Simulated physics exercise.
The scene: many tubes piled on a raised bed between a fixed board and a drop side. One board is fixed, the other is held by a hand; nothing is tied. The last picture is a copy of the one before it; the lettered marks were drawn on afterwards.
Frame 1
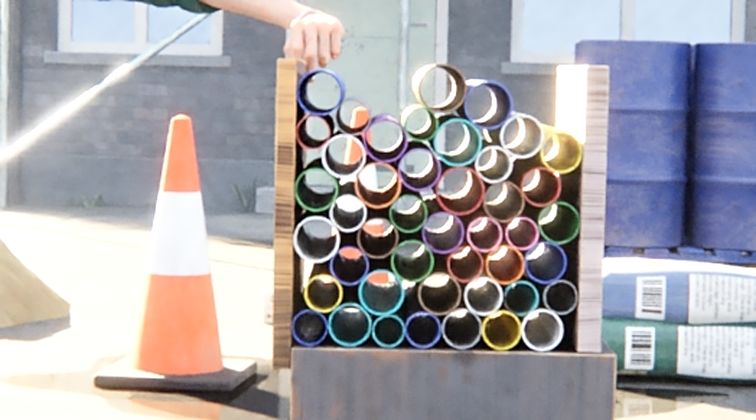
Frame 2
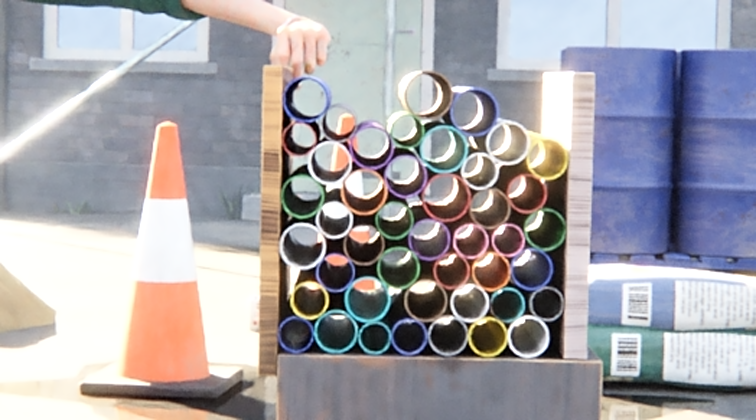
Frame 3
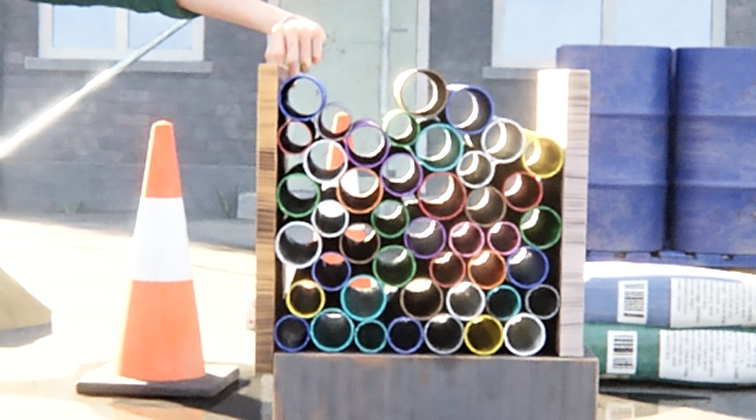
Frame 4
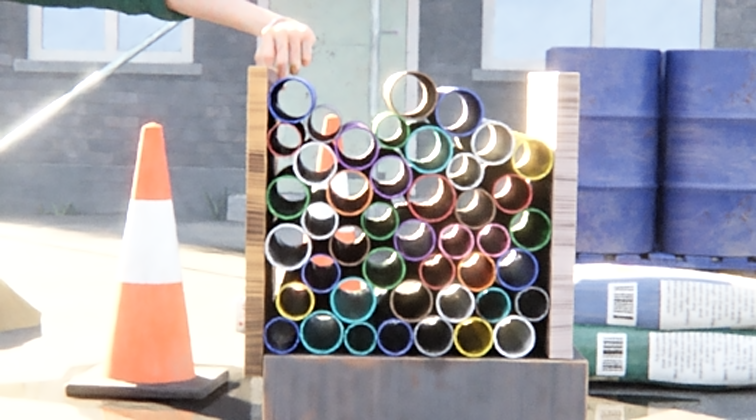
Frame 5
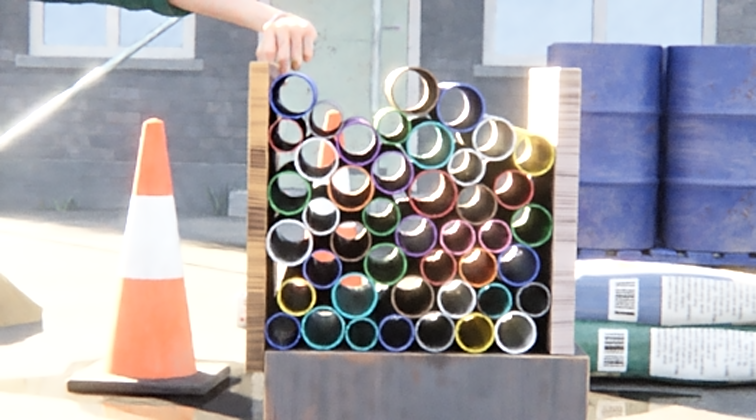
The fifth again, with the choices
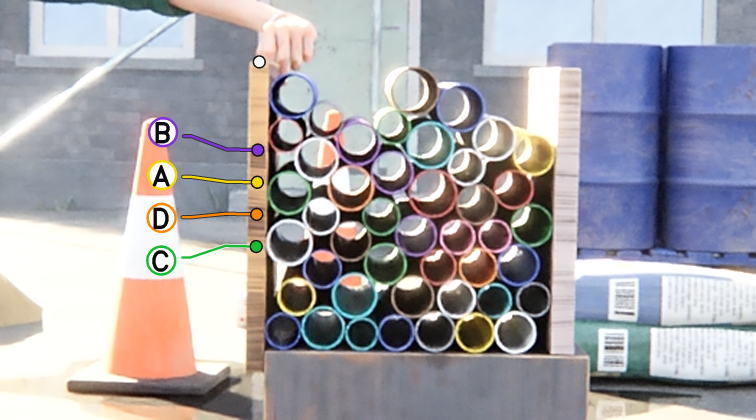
In a sunlit yard before a grey building with pale windows, the view looks straight at the open ends of stacked tubes. The tubes, rimmed in blue, red, green, purple, white and yellow, sit between two upright boards, with an orange-and-white cone left and blue barrels above sacks right. A hand stays on the left board while the camera shifts slightly, carrying everything a little leftward.
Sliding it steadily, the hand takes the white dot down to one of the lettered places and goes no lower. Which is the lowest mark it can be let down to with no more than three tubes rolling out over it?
D is the limit.
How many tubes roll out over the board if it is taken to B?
At B the number is none.
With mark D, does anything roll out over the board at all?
Yes, at D.
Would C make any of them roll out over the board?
At C: Yes.
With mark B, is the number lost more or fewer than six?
It loses fewer than six.
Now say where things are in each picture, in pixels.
A white tube (344, 157); a red tube (313, 133); a white tube (522, 137), in the first frame.
A white tube (508, 143); side board (277, 209), in the second frame.
A blue tube (292, 333); a yellow tube (484, 335), in the third frame.
A white tube (456, 303); a grey tube (533, 304), in the fourth frame.
A purple tube (416, 236); a pink tube (495, 236); a white tube (317, 160), in the fifth frame.
On the marked copy, A at (257, 182); B at (258, 150); C at (256, 246); D at (256, 214); the white dot at (259, 62).
With D. Early on, top of the board (268, 132).
Further on, top of the board (267, 211).
At the end, top of the board (267, 214), two out over the board.
As for the rest, A none out over the board; B none out over the board; C more than three out over the board.
